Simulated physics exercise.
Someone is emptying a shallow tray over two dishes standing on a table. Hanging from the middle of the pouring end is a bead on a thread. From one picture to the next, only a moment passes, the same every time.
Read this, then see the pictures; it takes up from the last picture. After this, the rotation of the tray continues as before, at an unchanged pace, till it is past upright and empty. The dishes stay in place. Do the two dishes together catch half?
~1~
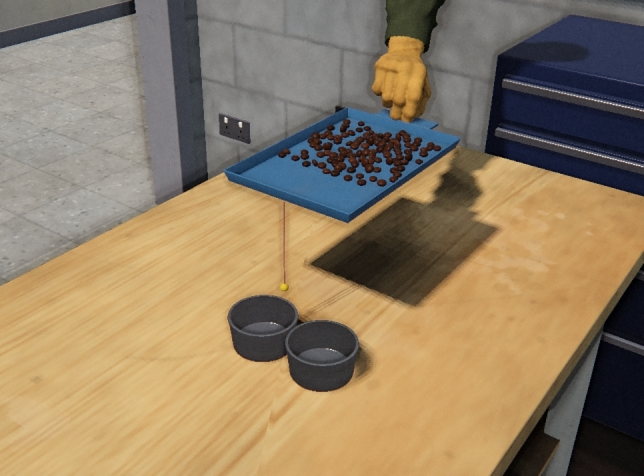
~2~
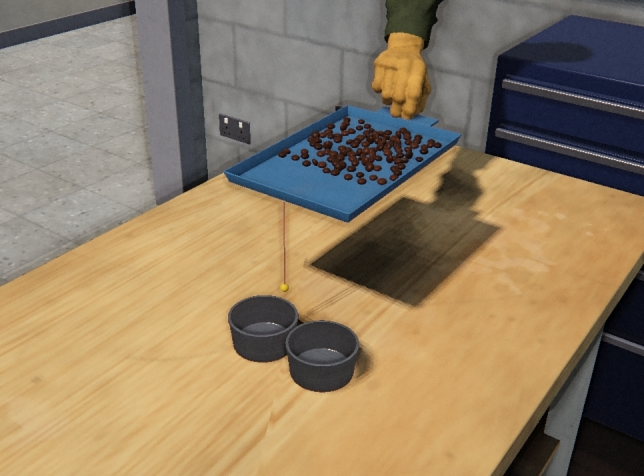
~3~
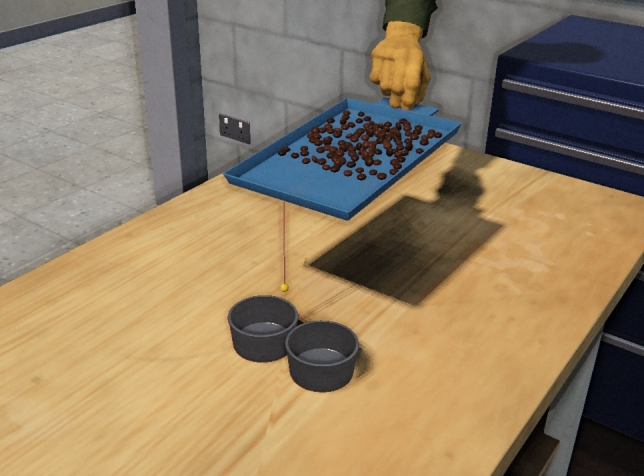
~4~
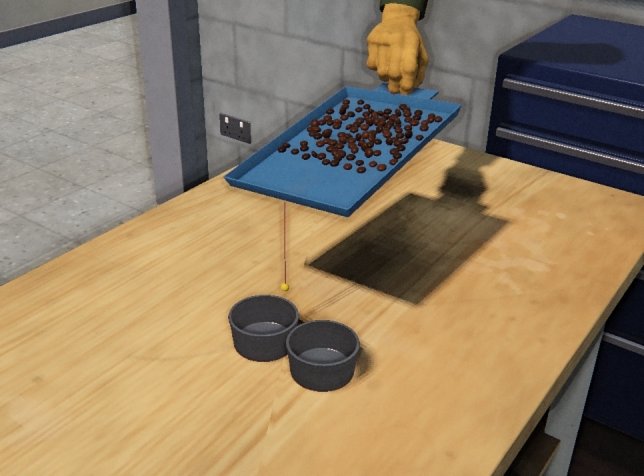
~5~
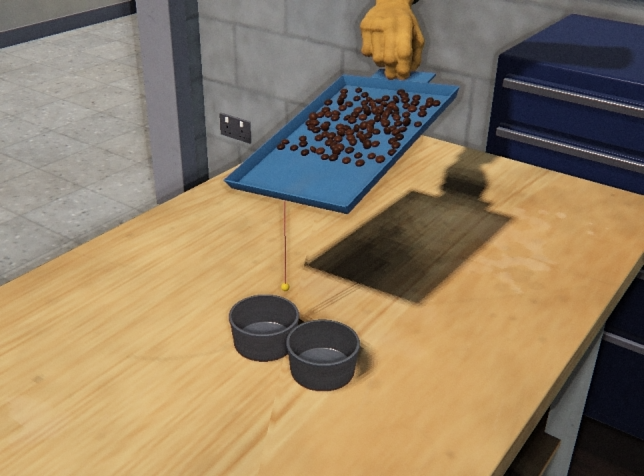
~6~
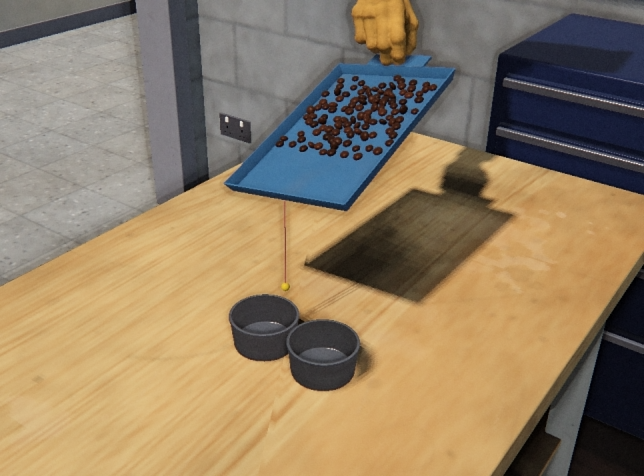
I expect most of the load to be wasted.
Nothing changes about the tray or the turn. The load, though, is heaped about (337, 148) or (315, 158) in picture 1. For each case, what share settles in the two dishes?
First about 0, then 0 per cent.
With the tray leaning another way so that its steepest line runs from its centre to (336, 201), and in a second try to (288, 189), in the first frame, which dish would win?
First place: The dish to the right; second place: The dish to the left.
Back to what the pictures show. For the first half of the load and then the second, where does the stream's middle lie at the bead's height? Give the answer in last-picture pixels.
The leading part at (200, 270), the rest of it at (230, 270).
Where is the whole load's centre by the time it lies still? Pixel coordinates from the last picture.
It settles centred around (192, 316).
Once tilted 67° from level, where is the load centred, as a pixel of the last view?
Centre estimate: (245, 187).
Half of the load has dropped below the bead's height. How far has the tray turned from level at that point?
Tilt: Around 80 degrees.
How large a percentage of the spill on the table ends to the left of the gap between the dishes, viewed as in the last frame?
I'd put it at around 100 per cent.
Shortly afterwards, tray tipped steeply; the bulk on the tray; near a quarter in the air.
Next, tray tipped past a quarter turn; only a few in the left dish; all but a few outside both; a little in the air.
Some moments later, tray tipped past a quarter turn; only a few in the left dish; all but a few outside both.
In the end, tray tipped past a quarter turn; none at all in the right dish; only a few in the left dish; all but a few outside both.
